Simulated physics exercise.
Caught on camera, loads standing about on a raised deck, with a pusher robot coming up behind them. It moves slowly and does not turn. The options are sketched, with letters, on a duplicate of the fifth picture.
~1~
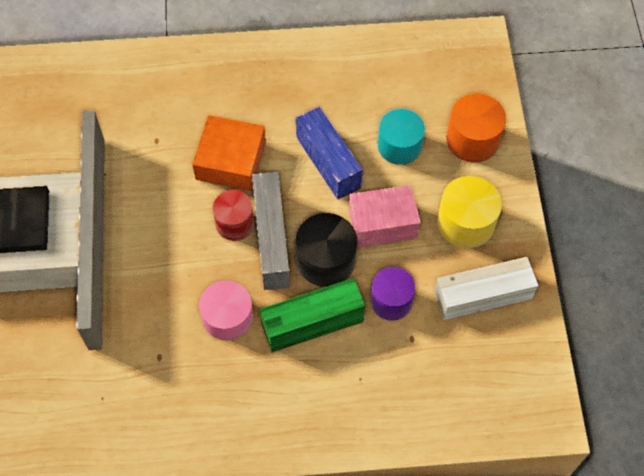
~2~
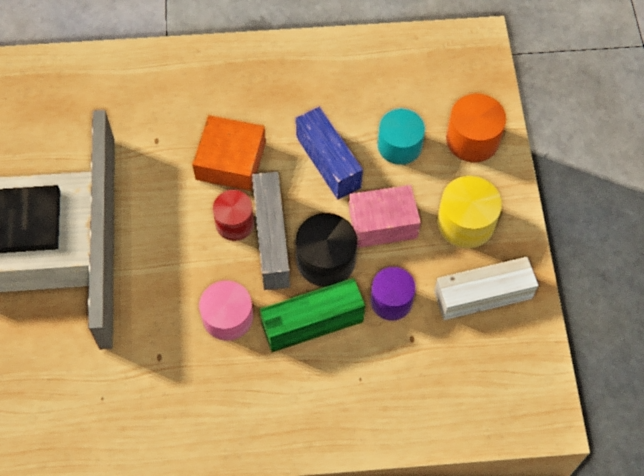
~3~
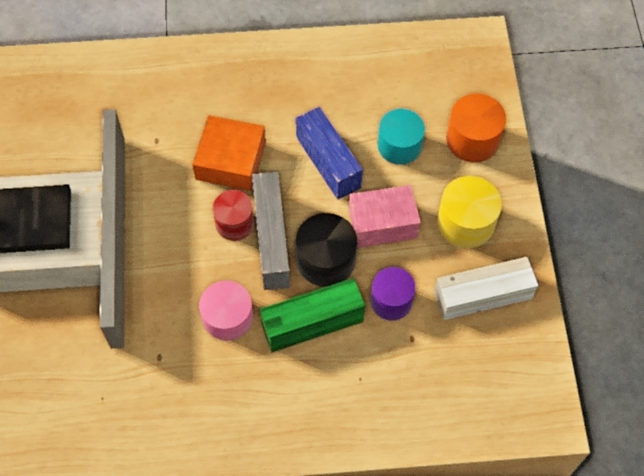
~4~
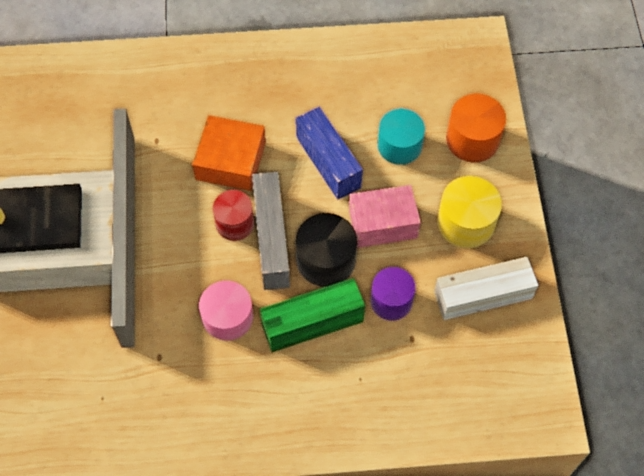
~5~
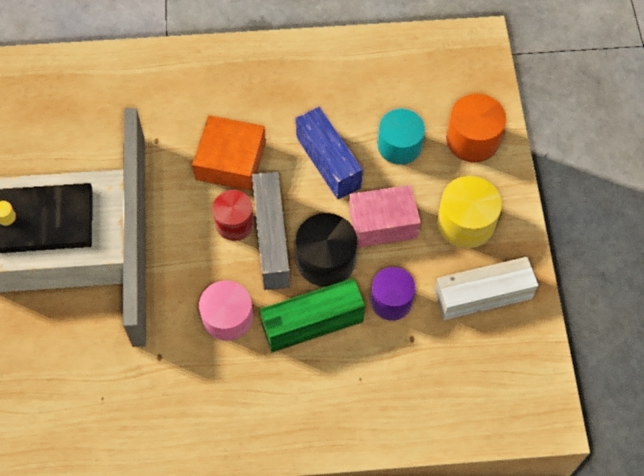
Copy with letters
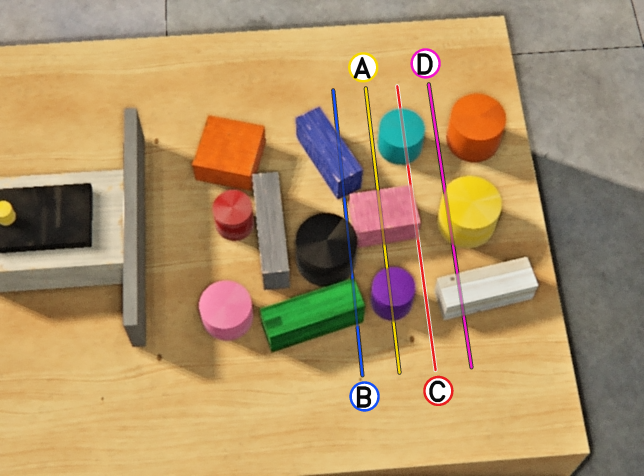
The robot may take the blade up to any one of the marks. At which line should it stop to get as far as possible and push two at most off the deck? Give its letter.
Stop at C.
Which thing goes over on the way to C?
It is the orange canister.
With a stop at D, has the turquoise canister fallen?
By then, yes.
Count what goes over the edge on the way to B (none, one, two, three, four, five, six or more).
In all, none.
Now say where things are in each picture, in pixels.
The first frame shows black canister (326, 250); turquoise canister (401, 136); blue bar (328, 153).
The second frame shows robot (17, 219); grey bar (271, 230).
The third frame shows robot (28, 218); green stick (313, 316).
The fourth frame shows robot (39, 217); orange canister (476, 128).
The fifth frame shows robot (50, 216); orange crate (230, 153); purple canister (393, 294); yellow canister (469, 213).
On the marked copy, A at (382, 221); B at (347, 223); C at (415, 219); D at (449, 216).
Taking C. A third of the way, robot (154, 209); green stick (330, 321); pink canister (272, 311).
Two thirds of the way, robot (256, 202); orange canister (491, 127); yellow canister (485, 217).
When it is over, robot (335, 197); orange canister over the edge; yellow canister (552, 235); one fallen.
As for the rest, A is within the limit but short; B is within the limit but short; D drops three.
